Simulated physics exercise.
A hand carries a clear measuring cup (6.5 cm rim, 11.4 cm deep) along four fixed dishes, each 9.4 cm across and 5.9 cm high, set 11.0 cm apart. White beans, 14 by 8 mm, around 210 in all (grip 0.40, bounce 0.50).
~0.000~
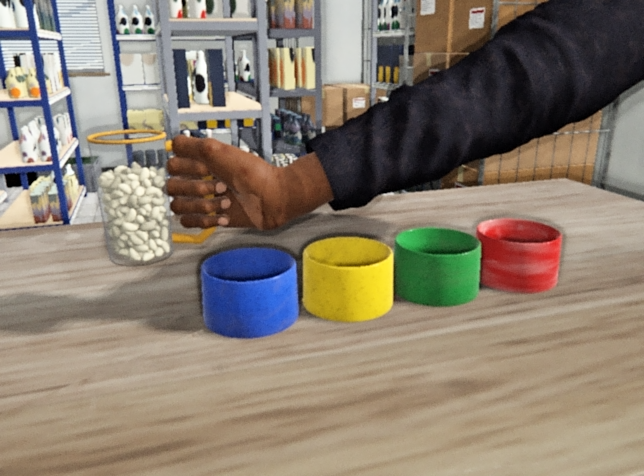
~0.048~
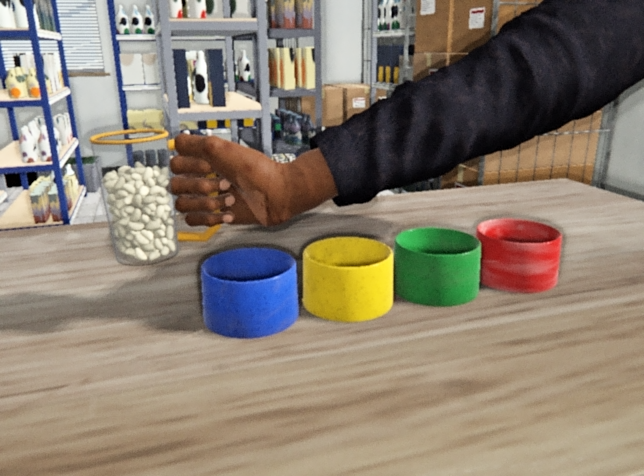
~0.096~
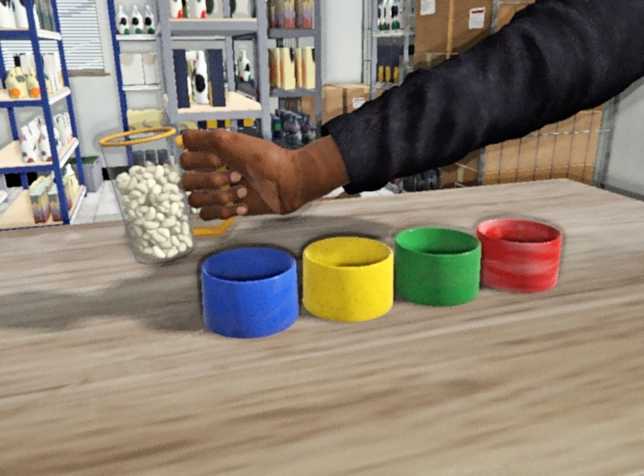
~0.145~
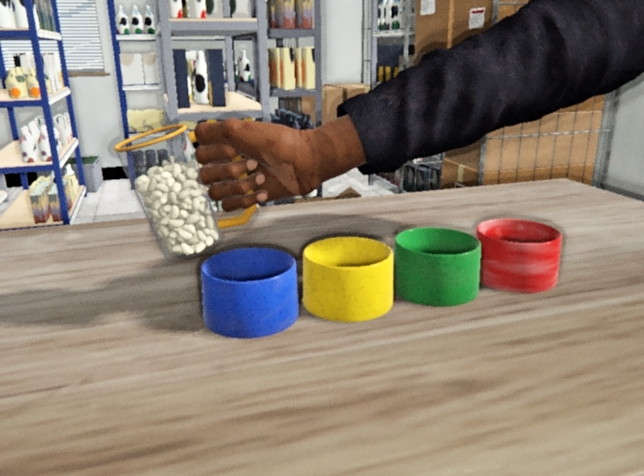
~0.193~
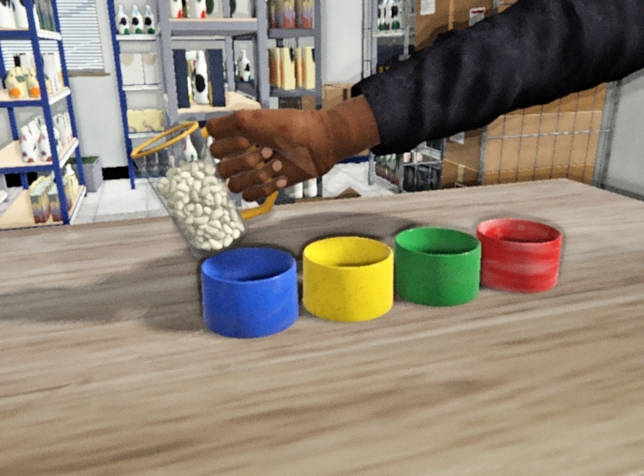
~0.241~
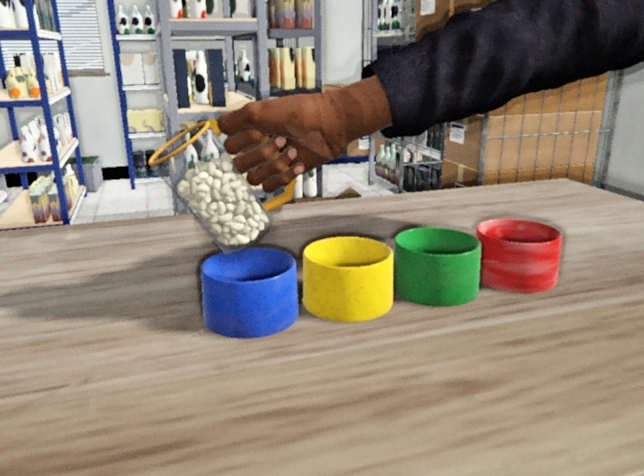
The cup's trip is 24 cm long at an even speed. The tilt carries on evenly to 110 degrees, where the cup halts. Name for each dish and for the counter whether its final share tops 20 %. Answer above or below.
Red dish: Below; blue dish: Below; green dish: Below; yellow dish: Above; on the counter: Above.
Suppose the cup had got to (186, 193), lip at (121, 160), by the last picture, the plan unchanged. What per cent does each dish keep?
Red 0, blue 10, green 0, yellow 60.
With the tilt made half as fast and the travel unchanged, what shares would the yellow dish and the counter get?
Then: Yellow 50; counter 40.
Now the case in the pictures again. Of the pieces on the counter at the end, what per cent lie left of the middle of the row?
Roughly 100 per cent.
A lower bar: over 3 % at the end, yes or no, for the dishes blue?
Blue yes.
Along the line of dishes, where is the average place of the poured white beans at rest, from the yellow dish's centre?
About 4 cm to its left.
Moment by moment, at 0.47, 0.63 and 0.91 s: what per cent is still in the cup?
In turn: 100, 100, 85.
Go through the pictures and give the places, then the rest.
Cup at (135, 198), tilt 0 degrees, lip at (88, 139), moved 0.0 cm; middle of the pieces at (143, 213); blue dish at (249, 264); yellow dish at (348, 252); green dish at (437, 241); red dish at (518, 231), in the first picture.
Cup at (139, 197), tilt 2 degrees, lip at (91, 140), moved 0.4 cm; middle of the pieces at (147, 212), in the second picture.
Cup at (152, 196), tilt 7 degrees, lip at (101, 143), moved 1.6 cm; middle of the pieces at (162, 210), in the third picture.
Cup at (173, 194), tilt 15 degrees, lip at (116, 149), moved 3.5 cm; middle of the pieces at (184, 207), in the fourth picture.
Cup at (194, 193), tilt 23 degrees, lip at (133, 155), moved 5.5 cm; middle of the pieces at (207, 204), in the fifth picture.
Cup at (215, 191), tilt 31 degrees, lip at (150, 163), moved 7.5 cm; middle of the pieces at (229, 200); blue dish at (249, 264); yellow dish at (348, 252); green dish at (437, 241); red dish at (518, 231). Its pace works out near 175 degrees a second; the hand travels 41 cm a second, in the sixth picture.
After 0.47 s, tilt 71 degrees; cup holds 100 %.
Then, at 0.63 s, tilt 99 degrees; cup holds 100 %.
Then, at 0.91 s, tilt 110 degrees; cup holds 85 %, yellow 10 %.
In the end, at 3.0 s, red 0 %, blue 10 %, green 0 %, yellow 55 %, counter 40 %.
